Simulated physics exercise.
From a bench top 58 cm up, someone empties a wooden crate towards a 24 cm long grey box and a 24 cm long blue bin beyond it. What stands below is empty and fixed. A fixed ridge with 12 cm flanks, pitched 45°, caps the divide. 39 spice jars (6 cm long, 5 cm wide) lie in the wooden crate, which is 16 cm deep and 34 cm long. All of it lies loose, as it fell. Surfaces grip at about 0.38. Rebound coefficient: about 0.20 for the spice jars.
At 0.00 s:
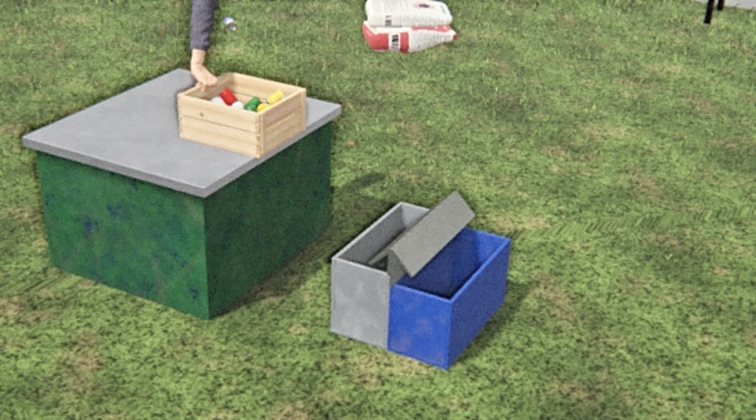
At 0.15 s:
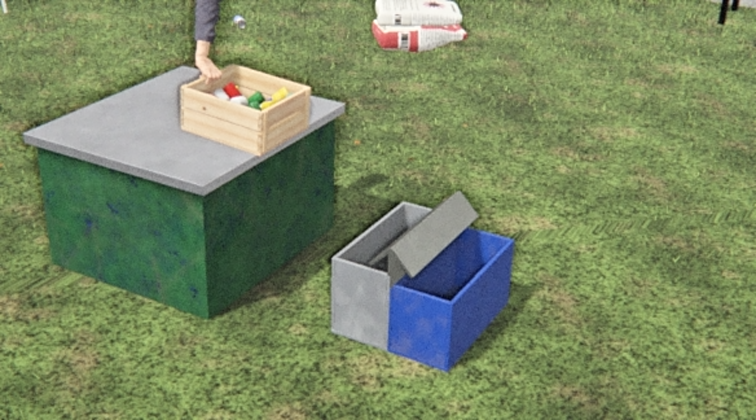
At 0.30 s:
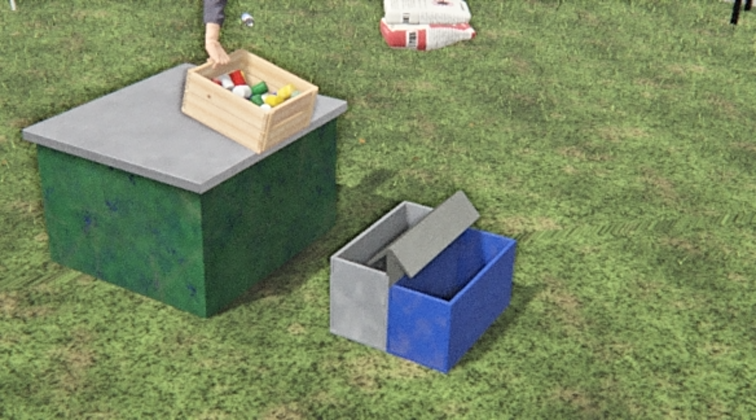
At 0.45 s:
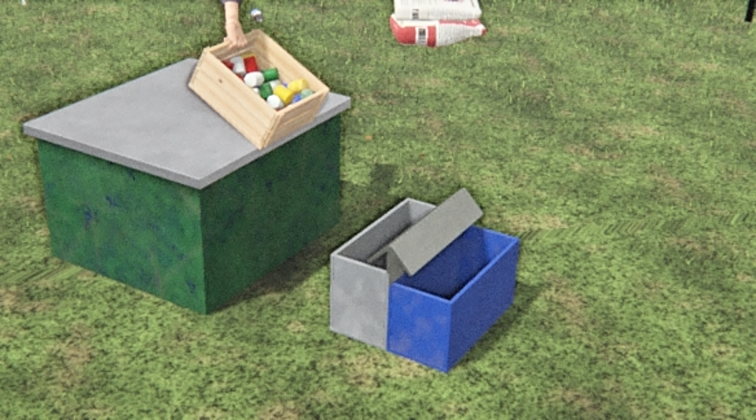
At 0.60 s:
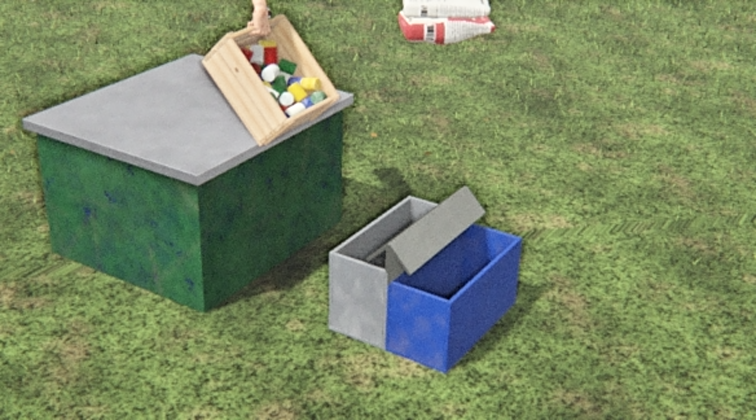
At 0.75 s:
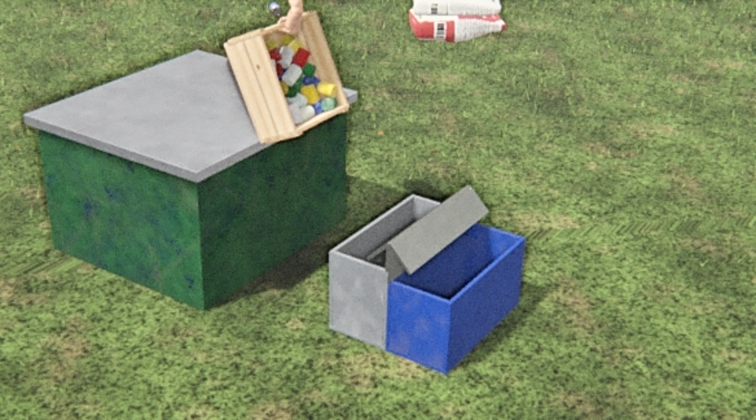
To begin with, a wooden crate of small colourful items sits level on a grey-topped green bench, a hand at its far side, with a grey box and blue bin on the grass below. The hand tilts the crate gradually, then steeply, towards the right, and the items remain inside.
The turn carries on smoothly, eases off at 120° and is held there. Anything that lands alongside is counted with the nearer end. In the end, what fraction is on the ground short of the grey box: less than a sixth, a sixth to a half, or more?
Ending on the ground short of the grey box: Over half of them.
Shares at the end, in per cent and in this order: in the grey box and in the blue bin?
About 15 and 0 per cent.
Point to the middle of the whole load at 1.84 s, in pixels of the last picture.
Around (362, 280).
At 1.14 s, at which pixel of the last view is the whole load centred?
Around (322, 122).
After 0.92 s, tilt 86°; 38 still in the wooden crate and 1 in the air.
After 1.14 s, tilt 108°; 31 still in the wooden crate and 8 in the air.
After 1.45 s, tilt 120°; 5 still in the wooden crate, 6 in the grey box, 7 on the ground short of the grey box and 21 in the air.
Final count (at 1.84 s), 6 in the grey box and 33 on the ground short of the grey box. Asked share, 33 of 39, 85 per cent.
